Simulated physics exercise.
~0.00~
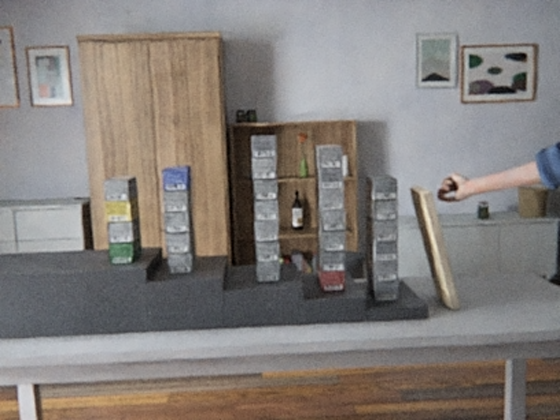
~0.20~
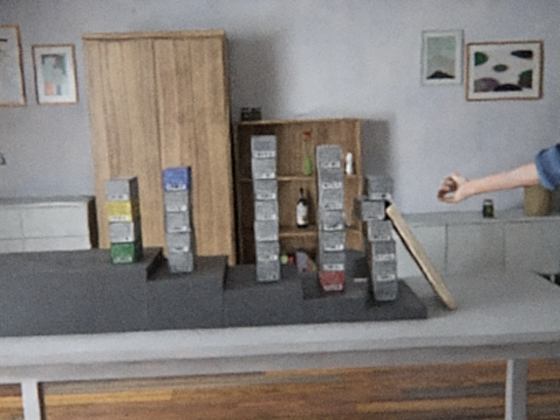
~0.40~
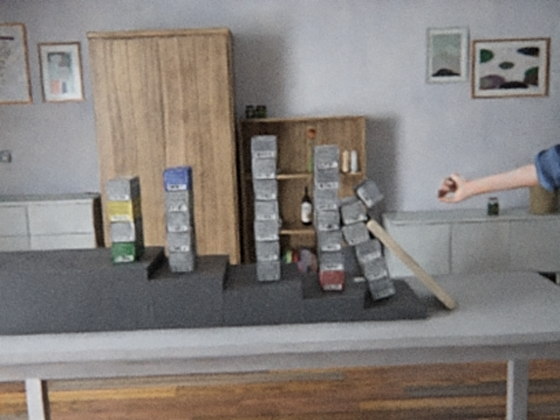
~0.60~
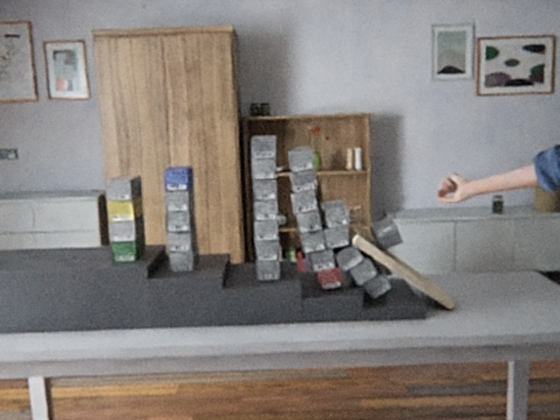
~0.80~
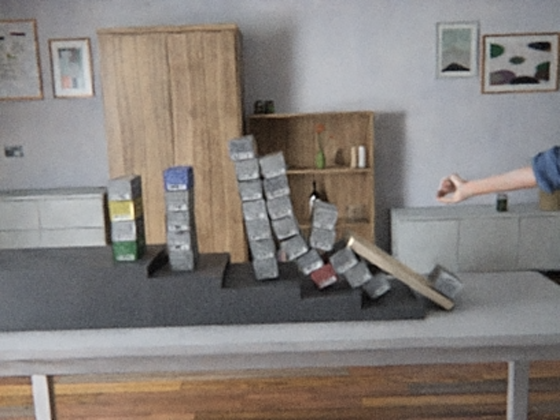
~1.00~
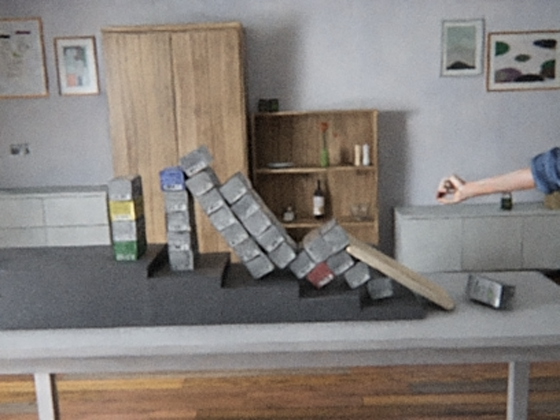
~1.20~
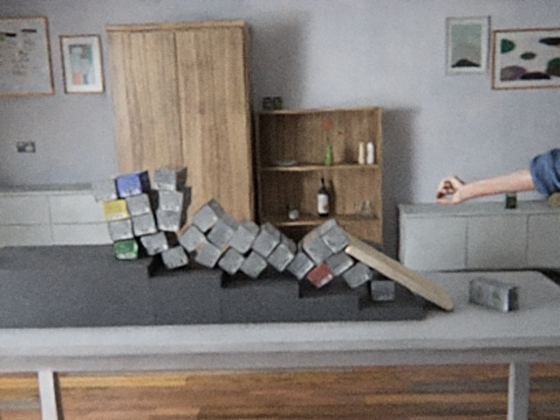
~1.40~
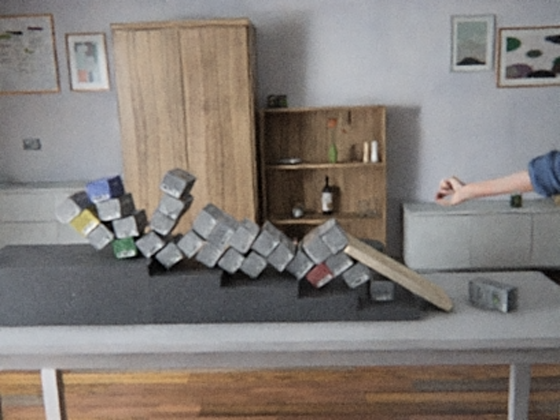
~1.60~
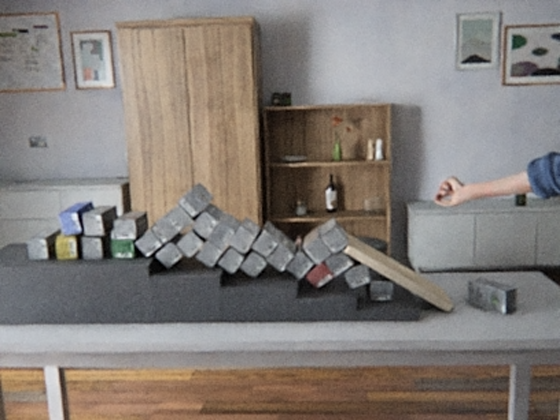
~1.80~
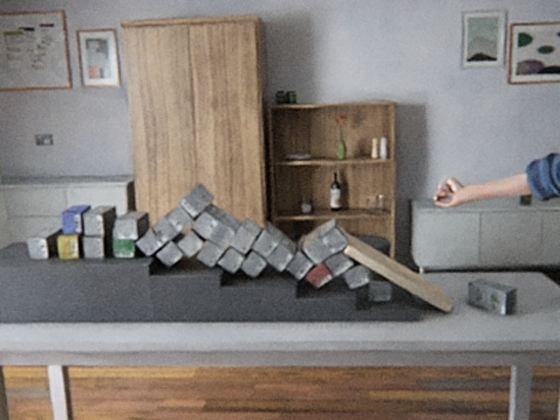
A hand tipping a board leftward into stacked grey packets on rising steps, toppling column after column until all lie collapsed.
